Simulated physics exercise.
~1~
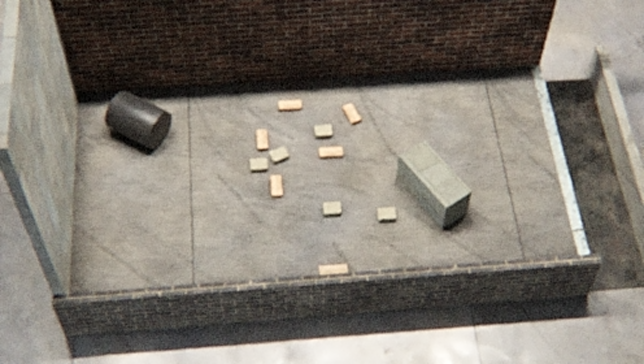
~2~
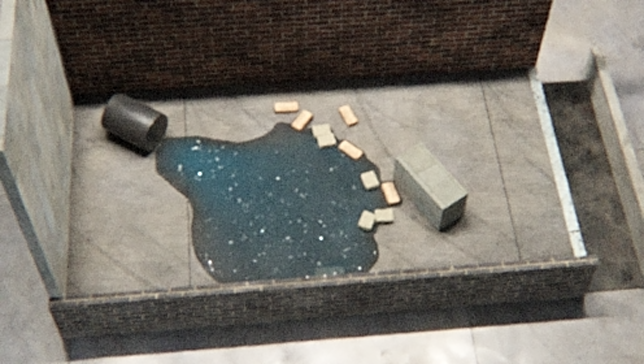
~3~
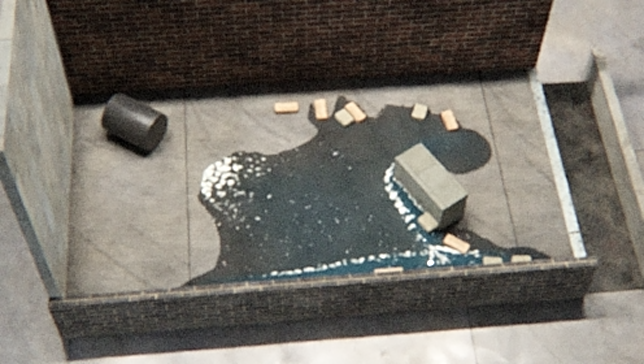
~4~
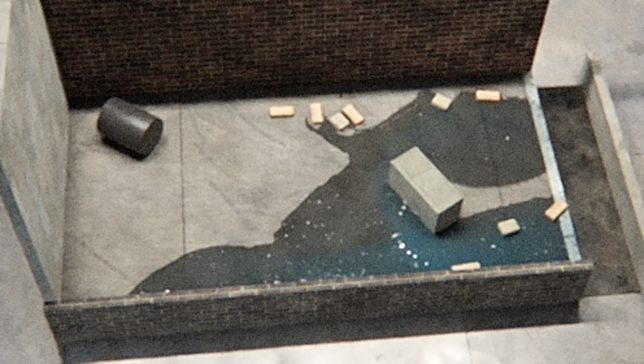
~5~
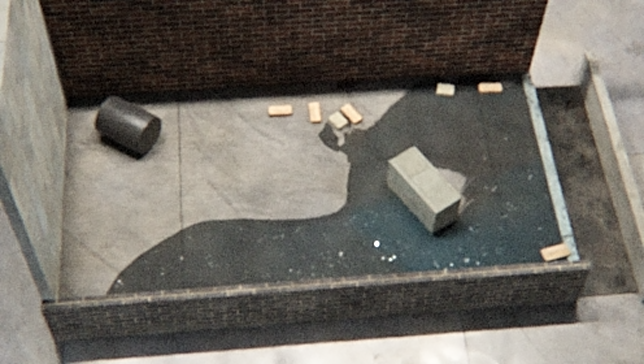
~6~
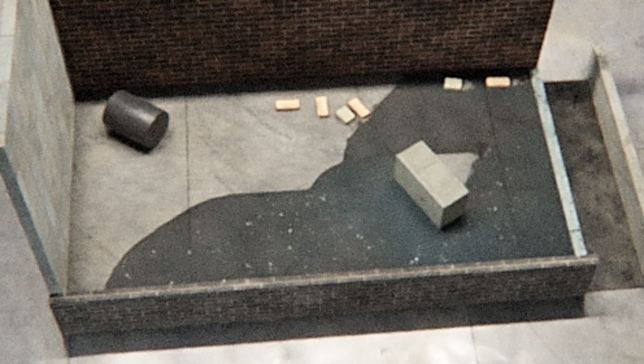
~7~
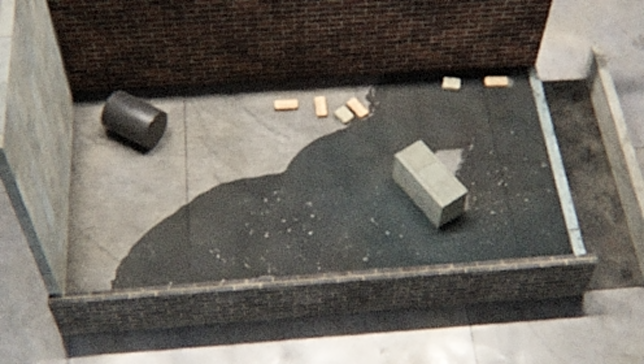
In this clip, dark bluish liquid spreads across a walled concrete yard from near a drum lying on its side, carrying small pale blocks rightward past a larger block. Several blocks disappear from view, and the liquid recedes from the left, leaving a broad dark wet area.
